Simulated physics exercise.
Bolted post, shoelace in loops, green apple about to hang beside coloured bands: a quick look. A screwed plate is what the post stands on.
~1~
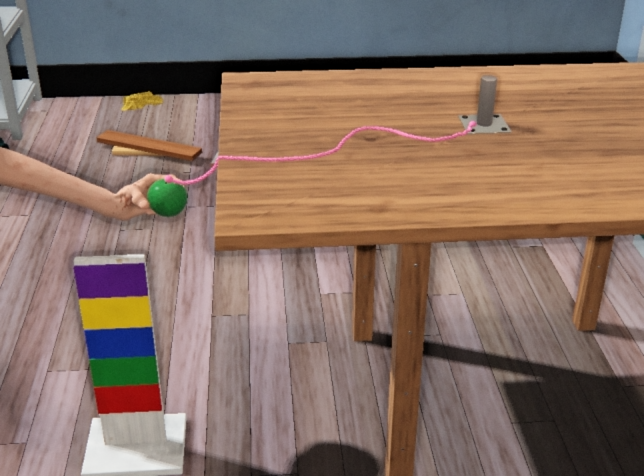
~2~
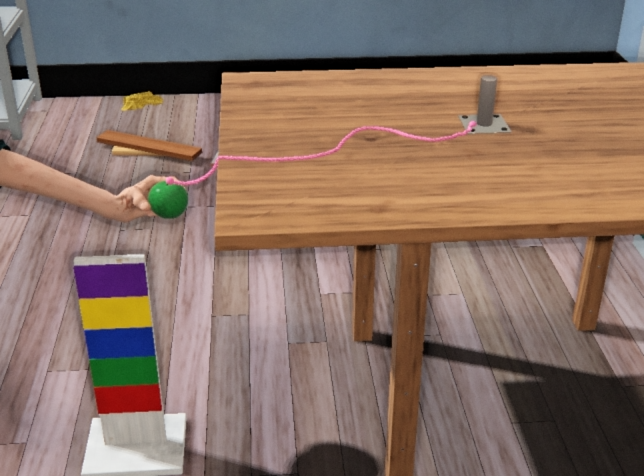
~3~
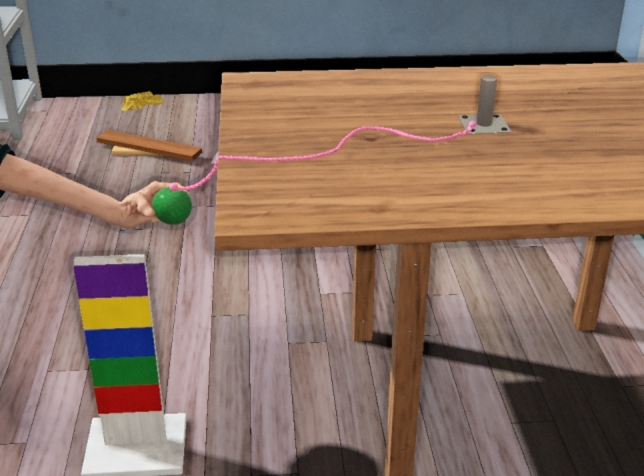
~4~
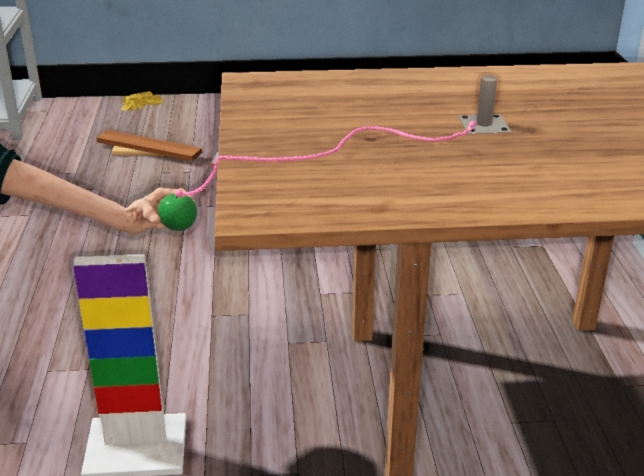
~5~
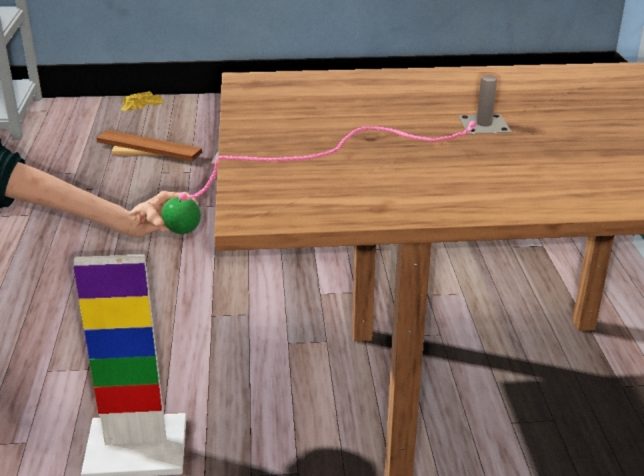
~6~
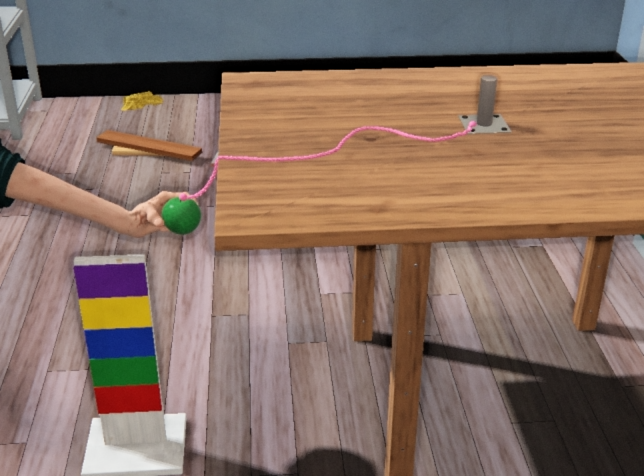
A hand reaching in from the left holds a small green ball-like object just off a wooden table's edge, in a room with plank flooring and a blue wall, seen from slightly above. A wavy pink cord links it to a grey post on a screwed plate, above a stand banded purple, yellow, blue, green and red. The hand shifts slightly down and right, then stays still, while the camera and cord on the tabletop remain steady.
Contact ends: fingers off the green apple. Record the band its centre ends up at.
Centre ends at purple.
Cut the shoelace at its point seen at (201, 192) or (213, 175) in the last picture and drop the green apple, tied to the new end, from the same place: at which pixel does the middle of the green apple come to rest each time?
Try one: (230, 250); try two: (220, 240).
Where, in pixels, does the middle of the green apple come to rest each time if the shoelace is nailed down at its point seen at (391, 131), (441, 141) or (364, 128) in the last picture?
Roughly (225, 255), (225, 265) and (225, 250), in that order.
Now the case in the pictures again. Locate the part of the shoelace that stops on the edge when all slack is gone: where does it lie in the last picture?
(275, 160), approximately.
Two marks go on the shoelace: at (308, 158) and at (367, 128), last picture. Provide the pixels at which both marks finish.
The first at (249, 148), the second at (343, 137).
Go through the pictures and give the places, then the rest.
In the first frame, green apple (167, 198); purple (111, 283); yellow (116, 314); blue (120, 344); green (124, 373); red (128, 400).
In the second frame, green apple (168, 199); shoelace through (458, 135) (402, 134) (347, 137) (301, 158) (234, 158).
In the third frame, green apple (172, 206).
In the fourth frame, green apple (177, 212); shoelace through (458, 135) (402, 134) (347, 137) (301, 158) (234, 158).
In the fifth frame, green apple (181, 215).
In the sixth frame, green apple (181, 216); shoelace through (458, 135) (402, 134) (347, 137) (301, 158) (234, 158).
Soon after, apple near (207, 270); level with purple.
After that, apple near (233, 271); level with purple.
In the end, apple near (225, 274); level with purple. Its middle rests at the purple band.
